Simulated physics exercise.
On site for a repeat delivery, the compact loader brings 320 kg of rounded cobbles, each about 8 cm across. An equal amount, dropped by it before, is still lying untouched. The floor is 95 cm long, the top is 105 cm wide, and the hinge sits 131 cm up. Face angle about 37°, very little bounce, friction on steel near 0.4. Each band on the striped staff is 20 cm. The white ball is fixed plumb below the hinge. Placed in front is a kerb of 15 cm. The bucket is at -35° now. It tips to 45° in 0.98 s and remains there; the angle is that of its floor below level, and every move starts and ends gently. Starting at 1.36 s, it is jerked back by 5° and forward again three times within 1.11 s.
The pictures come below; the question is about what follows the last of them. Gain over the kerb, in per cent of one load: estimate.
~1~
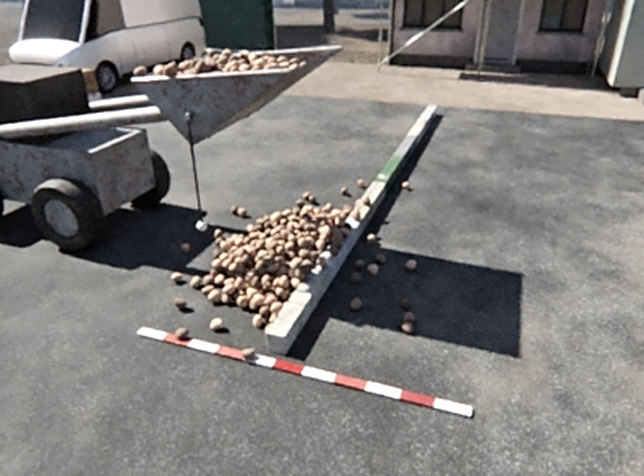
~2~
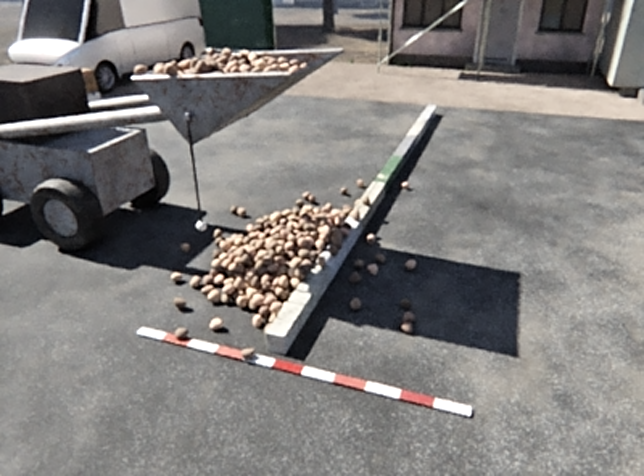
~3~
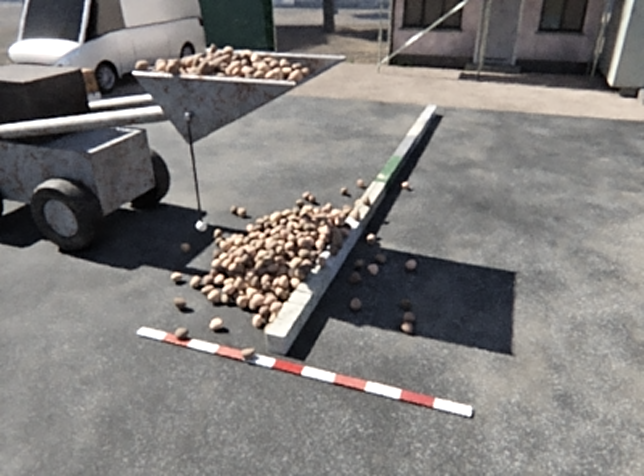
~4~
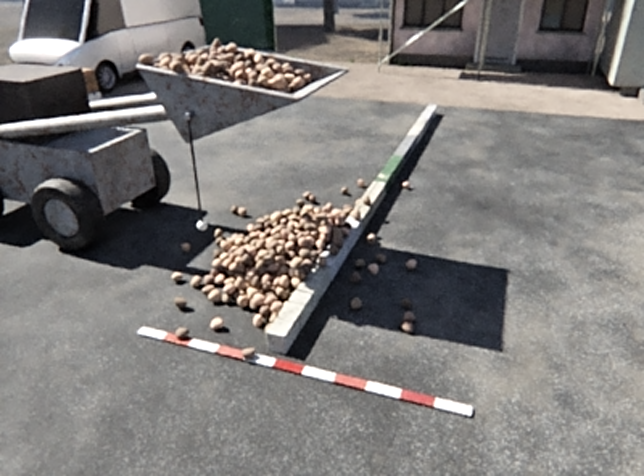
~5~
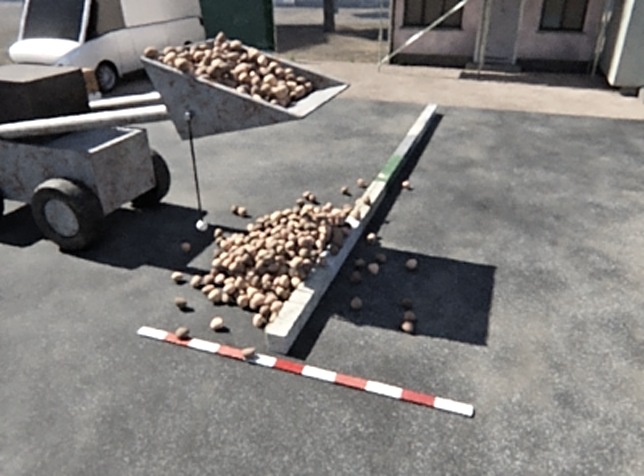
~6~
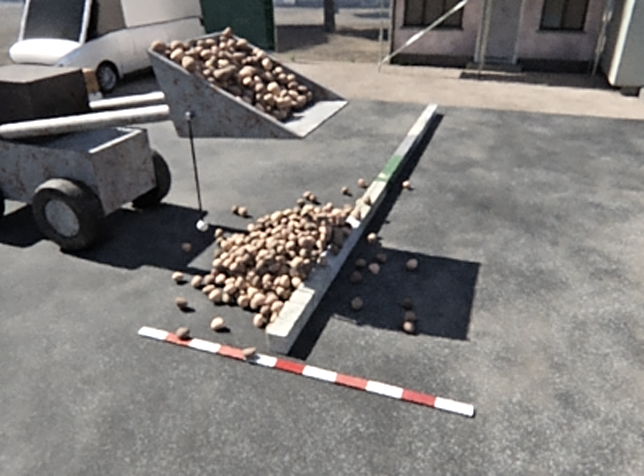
Approx. 67 %.
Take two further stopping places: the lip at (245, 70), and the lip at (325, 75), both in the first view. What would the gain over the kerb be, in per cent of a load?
I'd guess close to 20 per cent first and close to 95 per cent second.
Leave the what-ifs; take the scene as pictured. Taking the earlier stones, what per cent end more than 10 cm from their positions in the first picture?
Roughly 5 per cent of them.
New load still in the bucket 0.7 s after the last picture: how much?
65 %.
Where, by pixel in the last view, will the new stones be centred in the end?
(367, 262).
Then, 0.3 s after the last picture the floor is at 33°; in per cent of one load, 100 in the bucket, 97 on this side of the kerb, 3 over the kerb; the foremost stones are at (388, 288).
Then, 0.7 s after the last picture the floor is at 45°; in per cent of one load, 65 in the bucket, 132 on this side of the kerb, 3 over the kerb; the foremost stones are at (388, 288).
Then, 2.5 s after the last picture the floor is at 45°; in per cent of one load, 0 in the bucket, 130 on this side of the kerb, 70 over the kerb; the foremost stones are at (598, 273).
Then, 5.1 s after the last picture the floor is at 45°; in per cent of one load, 0 in the bucket, 130 on this side of the kerb, 70 over the kerb; the foremost stones are at (598, 273). Net gain over the kerb, 67.
